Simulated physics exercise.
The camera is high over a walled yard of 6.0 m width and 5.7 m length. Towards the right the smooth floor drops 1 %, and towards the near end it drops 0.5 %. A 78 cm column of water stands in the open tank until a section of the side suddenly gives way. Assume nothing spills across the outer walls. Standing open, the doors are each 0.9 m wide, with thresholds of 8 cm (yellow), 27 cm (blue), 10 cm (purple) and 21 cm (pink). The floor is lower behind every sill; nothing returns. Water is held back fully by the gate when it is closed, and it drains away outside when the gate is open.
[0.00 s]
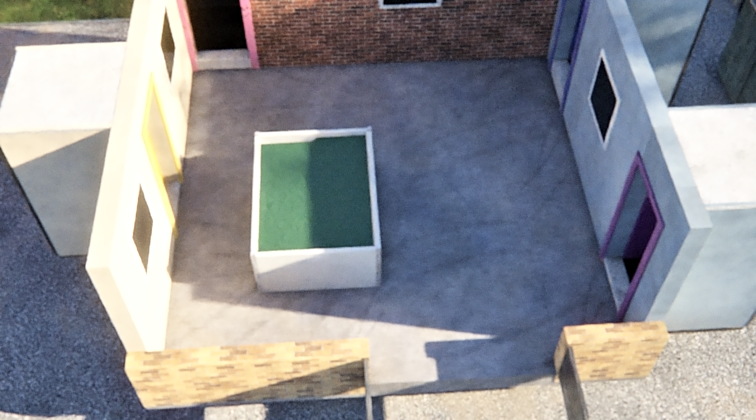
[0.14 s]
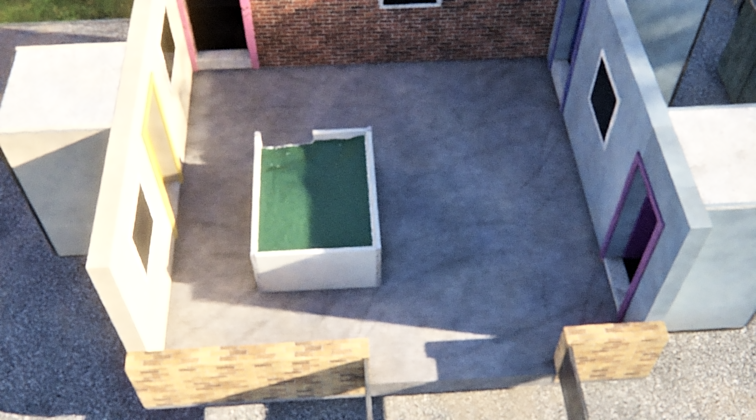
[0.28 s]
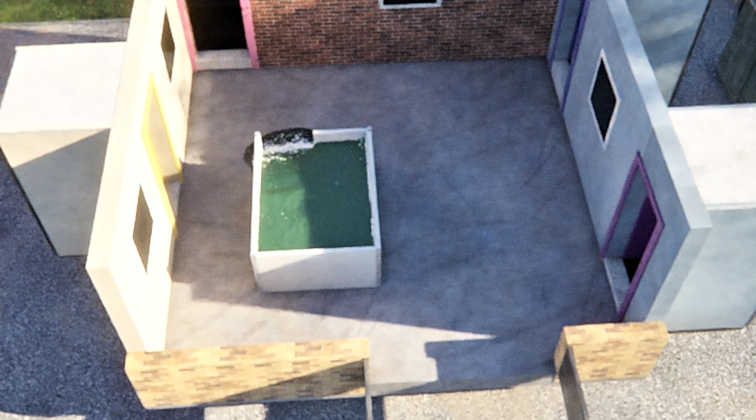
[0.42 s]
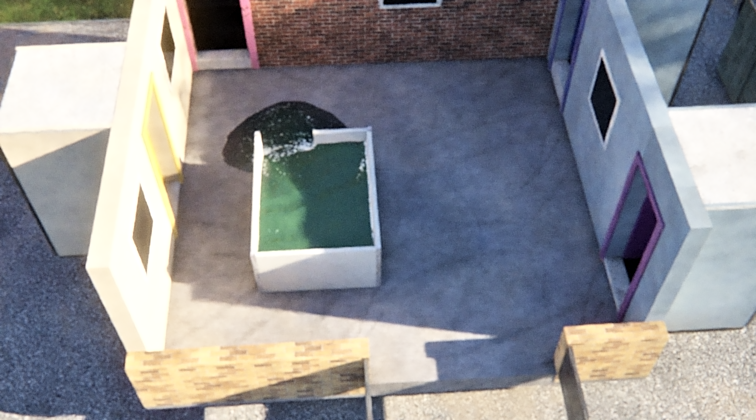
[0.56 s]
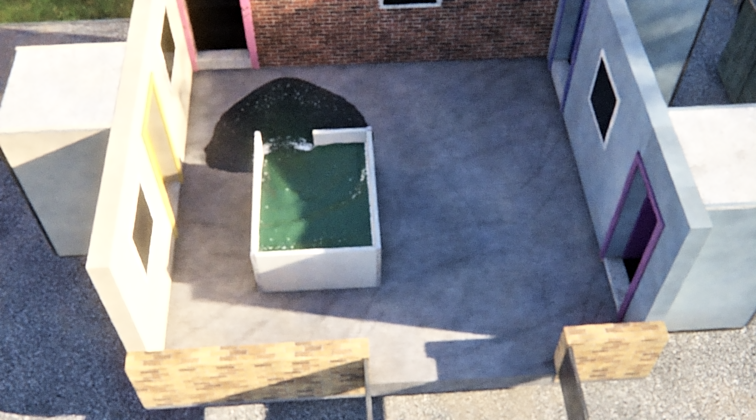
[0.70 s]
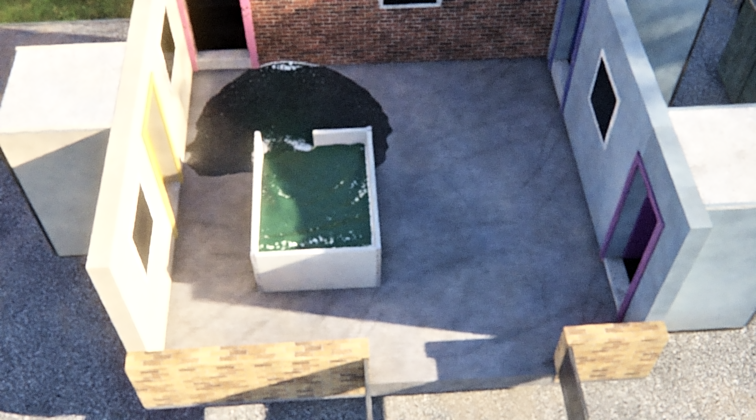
In the video, part of the far side of a white open tank in a walled yard opens, and dark water pours out, spreading across the grey floor behind the tank towards the brick wall and out to both sides.
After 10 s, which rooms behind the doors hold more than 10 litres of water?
Room by room: Behind the yellow door 10 litres at most, behind the blue door 10 litres at most, behind the purple door 10 litres at most, behind the pink door more than 10 litres.
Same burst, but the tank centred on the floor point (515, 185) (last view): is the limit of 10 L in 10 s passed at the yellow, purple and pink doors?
Yellow: Within limit; purple: Within limit; pink: Within limit.
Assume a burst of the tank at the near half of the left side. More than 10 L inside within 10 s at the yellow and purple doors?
Door yellow goes beyond, door purple goes beyond.
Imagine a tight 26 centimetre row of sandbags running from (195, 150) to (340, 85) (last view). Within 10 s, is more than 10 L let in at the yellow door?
Then, at yellow, the limit is surpassed.
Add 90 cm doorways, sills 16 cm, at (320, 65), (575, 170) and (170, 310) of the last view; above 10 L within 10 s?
Well, the first is on the high side, the second is on the low side, and the third is on the low side.
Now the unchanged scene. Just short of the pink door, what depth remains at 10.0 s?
Around 7.0 cm there.
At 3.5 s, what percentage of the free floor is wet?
Wet share: Near 45 percent.
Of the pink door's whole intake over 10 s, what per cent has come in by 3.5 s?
Roughly 100%.
After 1.4 s water covers 20 % of the floor and is deepest (44 cm) near (192, 82); yellow door not reached, blue door not reached, purple door not reached, pink door 33 cm at the sill, 3 L in.
After 2.2 s water covers 25 % of the floor and is deepest (37 cm) near (268, 72); yellow door 1 cm at the sill, 0 L in, blue door not reached, purple door not reached, pink door 33 cm at the sill, 49 L in.
After 3.5 s water covers 45 % of the floor and is deepest (25 cm) near (278, 168); yellow door 5 cm at the sill, 0 L in, blue door 19 cm at the sill, 0 L in, purple door not reached, pink door 20 cm at the sill, 76 L in.
After 6.0 s water covers 75 % of the floor and is deepest (18 cm) near (549, 83); yellow door 5 cm at the sill, 0 L in, blue door 18 cm at the sill, 0 L in, purple door 5 cm at the sill, 0 L in, pink door 15 cm at the sill, 77 L in.
After 10.0 s water covers 95 % of the floor and is deepest (14 cm) near (608, 353); yellow door 3 cm at the sill, 0 L in, blue door 11 cm at the sill, 0 L in, purple door 10 cm at the sill, 4 L in, pink door 7 cm at the sill, 77 L in.
